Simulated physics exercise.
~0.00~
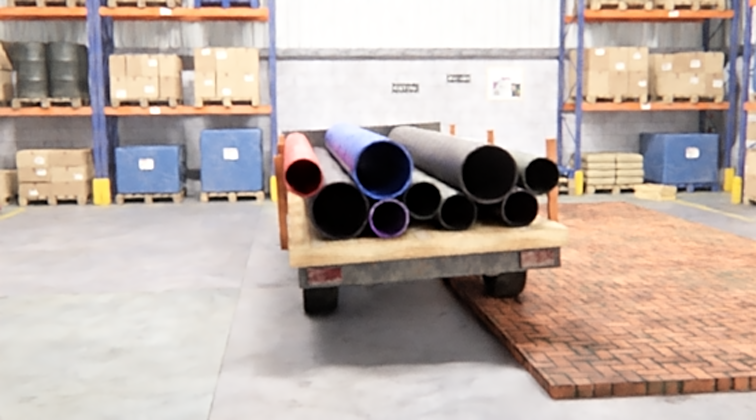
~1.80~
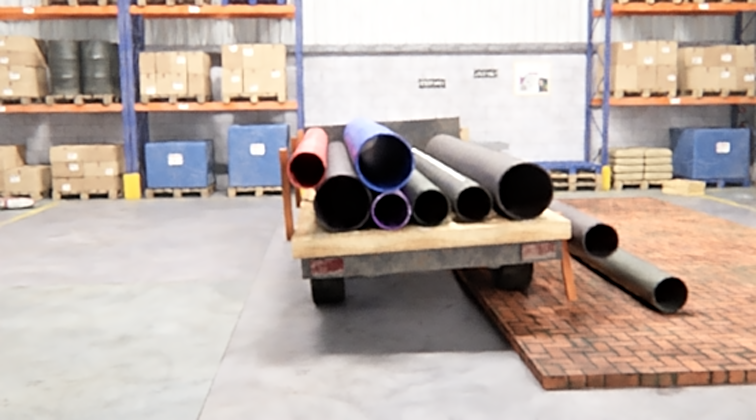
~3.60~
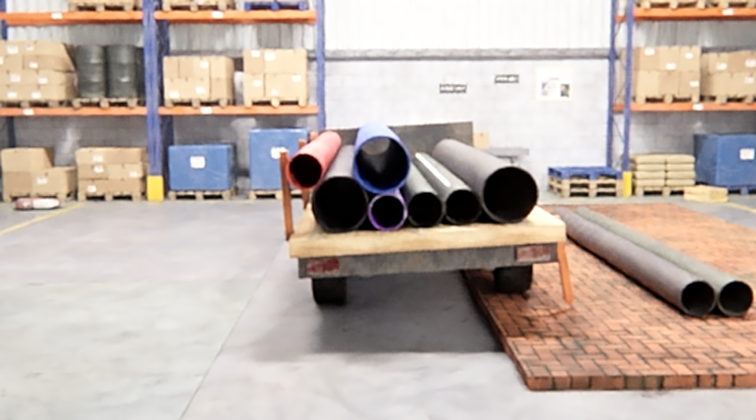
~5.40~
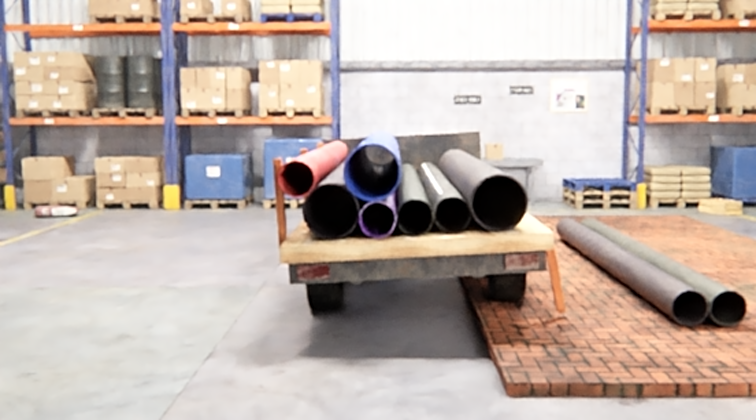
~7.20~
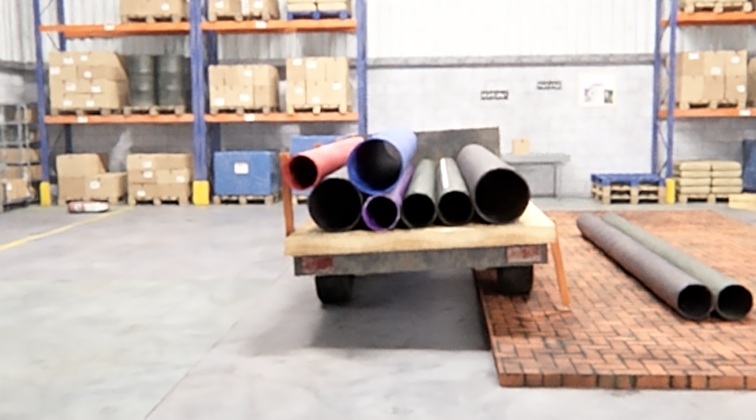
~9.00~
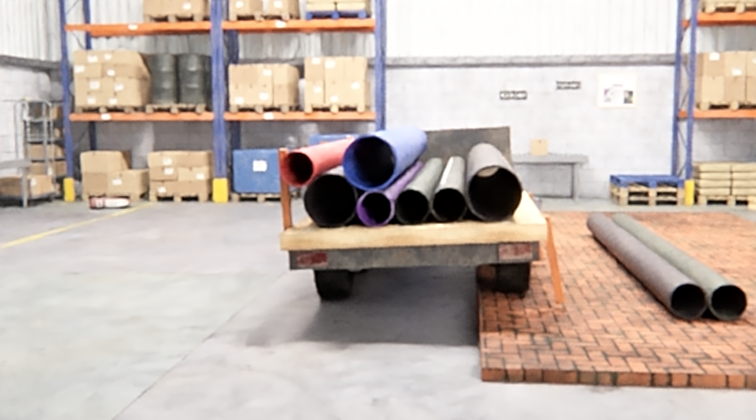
The footage shows a parked trailer loaded with red, blue, purple and dark pipes in a warehouse. The posts on the right drop, two dark pipes roll off onto the brick paving and settle side by side, and the others remain on the deck as the view drifts sideways.
